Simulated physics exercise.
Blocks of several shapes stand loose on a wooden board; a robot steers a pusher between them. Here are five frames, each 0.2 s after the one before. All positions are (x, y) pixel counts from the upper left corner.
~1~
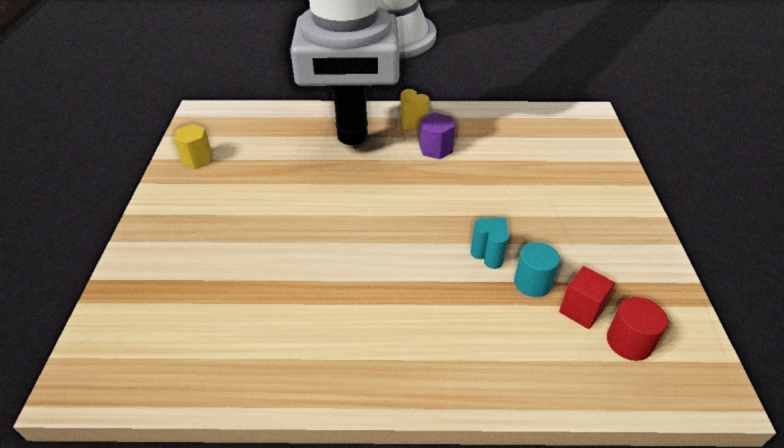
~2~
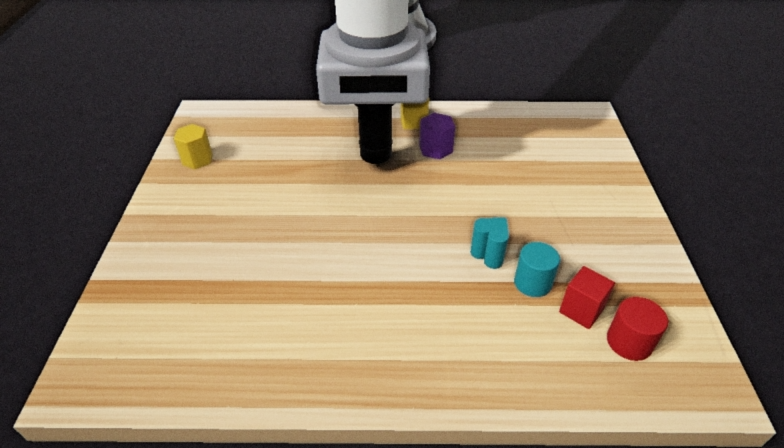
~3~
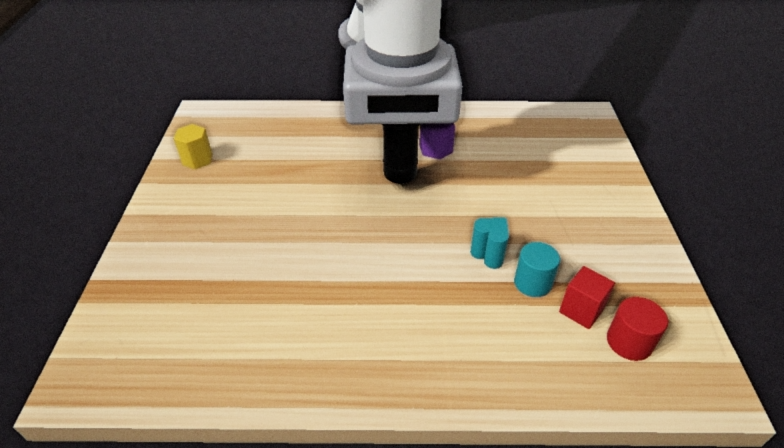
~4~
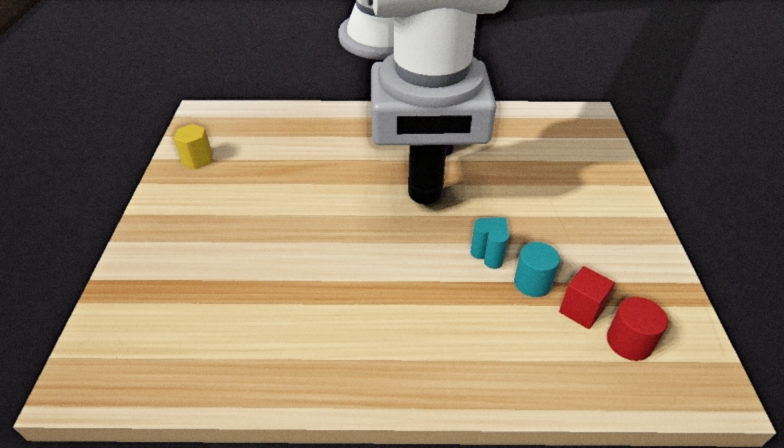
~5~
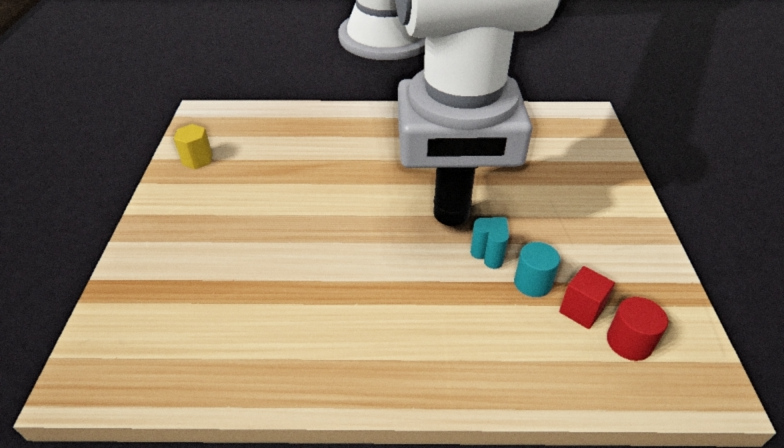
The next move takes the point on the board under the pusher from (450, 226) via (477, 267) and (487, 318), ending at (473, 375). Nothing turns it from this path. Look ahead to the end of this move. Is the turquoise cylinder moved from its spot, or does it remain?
Gets moved.
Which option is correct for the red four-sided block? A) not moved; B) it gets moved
Answer: A.
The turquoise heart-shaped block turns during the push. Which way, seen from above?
If we look at it from overhead, the turquoise heart-shaped block pivots counter-clockwise.
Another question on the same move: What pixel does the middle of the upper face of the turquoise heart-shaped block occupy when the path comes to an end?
The middle of its upper face should be somewhere near (520, 246).
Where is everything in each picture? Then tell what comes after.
In the first picture, lower end of the pusher at (353, 137), tops of blocks, turquoise heart-shaped block at (494, 227), turquoise cylinder at (541, 255), red four-sided block at (592, 283).
In the second picture, pusher at (376, 155), blocks as before.
In the third picture, pusher at (400, 174), blocks as before.
In the fourth picture, pusher at (425, 194), blocks as before.
In the fifth picture, pusher at (451, 215), turquoise heart-shaped block at (494, 227), turquoise cylinder at (541, 255), red four-sided block at (592, 283).
One third of the way, pusher at (479, 257); turquoise heart-shaped block at (518, 243), turned 70° anticlockwise; turquoise cylinder at (554, 258).
Two thirds of the way, pusher at (489, 308); turquoise heart-shaped block at (520, 246), turned 95° anticlockwise; turquoise cylinder at (554, 258).
At the end, pusher at (475, 365); turquoise heart-shaped block at (520, 246), turned 95° anticlockwise; turquoise cylinder at (554, 258); red four-sided block not moved.
